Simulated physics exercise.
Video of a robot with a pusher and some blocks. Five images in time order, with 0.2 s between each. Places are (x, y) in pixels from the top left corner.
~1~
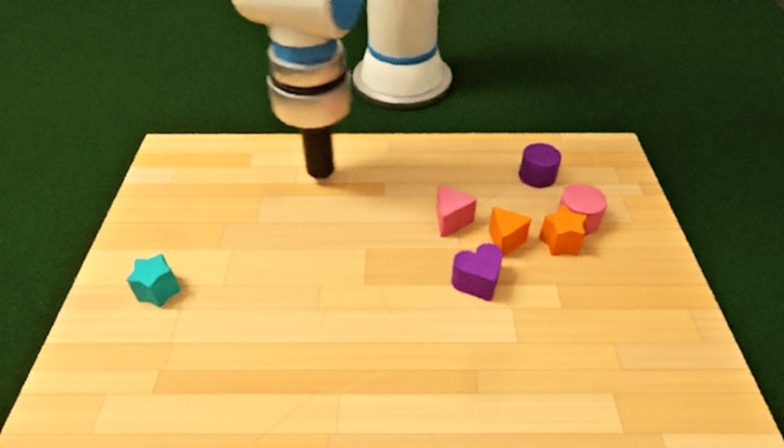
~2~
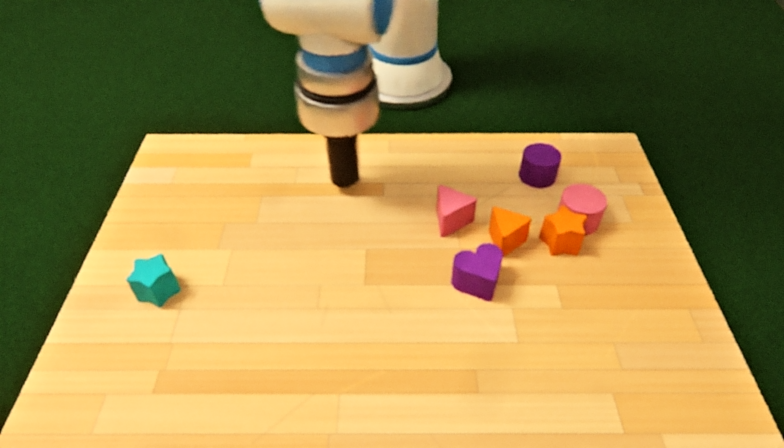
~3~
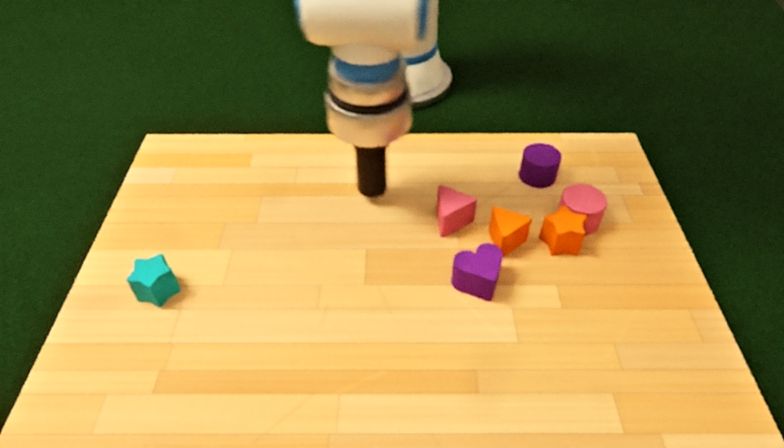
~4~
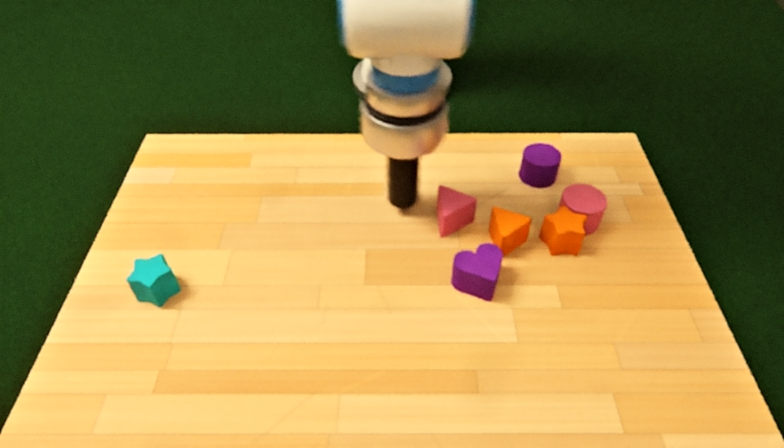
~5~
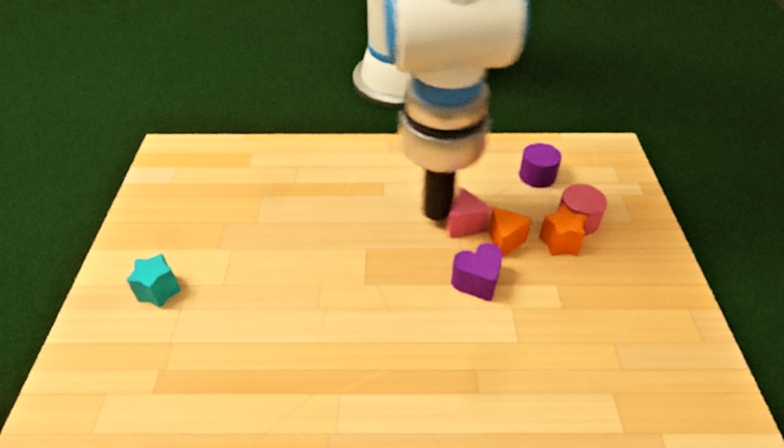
In the video, a robot arm with a black pusher moves right and slightly toward the viewer over a wooden board of colourful blocks, then nudges the pink three-sided block a little to the right, toward the orange three-sided block.
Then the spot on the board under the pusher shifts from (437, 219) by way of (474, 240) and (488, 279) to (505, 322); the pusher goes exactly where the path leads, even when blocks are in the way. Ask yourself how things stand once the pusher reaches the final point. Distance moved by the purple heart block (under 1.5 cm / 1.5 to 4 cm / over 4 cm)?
It shifts by more than 4 cm.
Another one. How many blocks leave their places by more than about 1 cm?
Three or more blocks move more than 1 cm.
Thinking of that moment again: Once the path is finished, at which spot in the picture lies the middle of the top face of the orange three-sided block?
It ends at (529, 224).
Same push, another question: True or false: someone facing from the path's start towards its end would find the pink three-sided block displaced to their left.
Answer: True.
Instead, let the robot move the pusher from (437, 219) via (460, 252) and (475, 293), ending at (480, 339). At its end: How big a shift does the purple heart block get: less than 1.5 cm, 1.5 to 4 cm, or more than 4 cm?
It shifts over 4 cm.
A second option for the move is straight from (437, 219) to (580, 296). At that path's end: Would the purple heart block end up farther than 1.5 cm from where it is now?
I believe not.
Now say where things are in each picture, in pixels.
In the first picture, tip of the pusher (321, 169), middles of tops, pink three-sided block (453, 199), purple heart block (481, 260), orange three-sided block (509, 220), orange star-shaped block (568, 220).
In the second picture, pusher (345, 178), nothing pushed.
In the third picture, pusher (372, 187), nothing pushed.
In the fourth picture, pusher (403, 198), nothing pushed.
In the fifth picture, pusher (438, 210), pink three-sided block (468, 203), purple heart block (481, 260), orange three-sided block (509, 220), orange star-shaped block (568, 220).
What follows on the original path. One third of the way, pusher (475, 232); pink three-sided block (505, 211), turned 25° anticlockwise; orange three-sided block (529, 224), turned 55° clockwise.
Two thirds of the way, pusher (490, 270); pink three-sided block (506, 211), turned 25° anticlockwise; purple heart block (480, 283), turned 45° clockwise; orange three-sided block (529, 224), turned 55° clockwise.
At the end, pusher (507, 314); pink three-sided block (506, 211), turned 25° anticlockwise; purple heart block (475, 308), turned 100° clockwise; orange three-sided block (529, 224), turned 55° clockwise; orange star-shaped block unmoved.
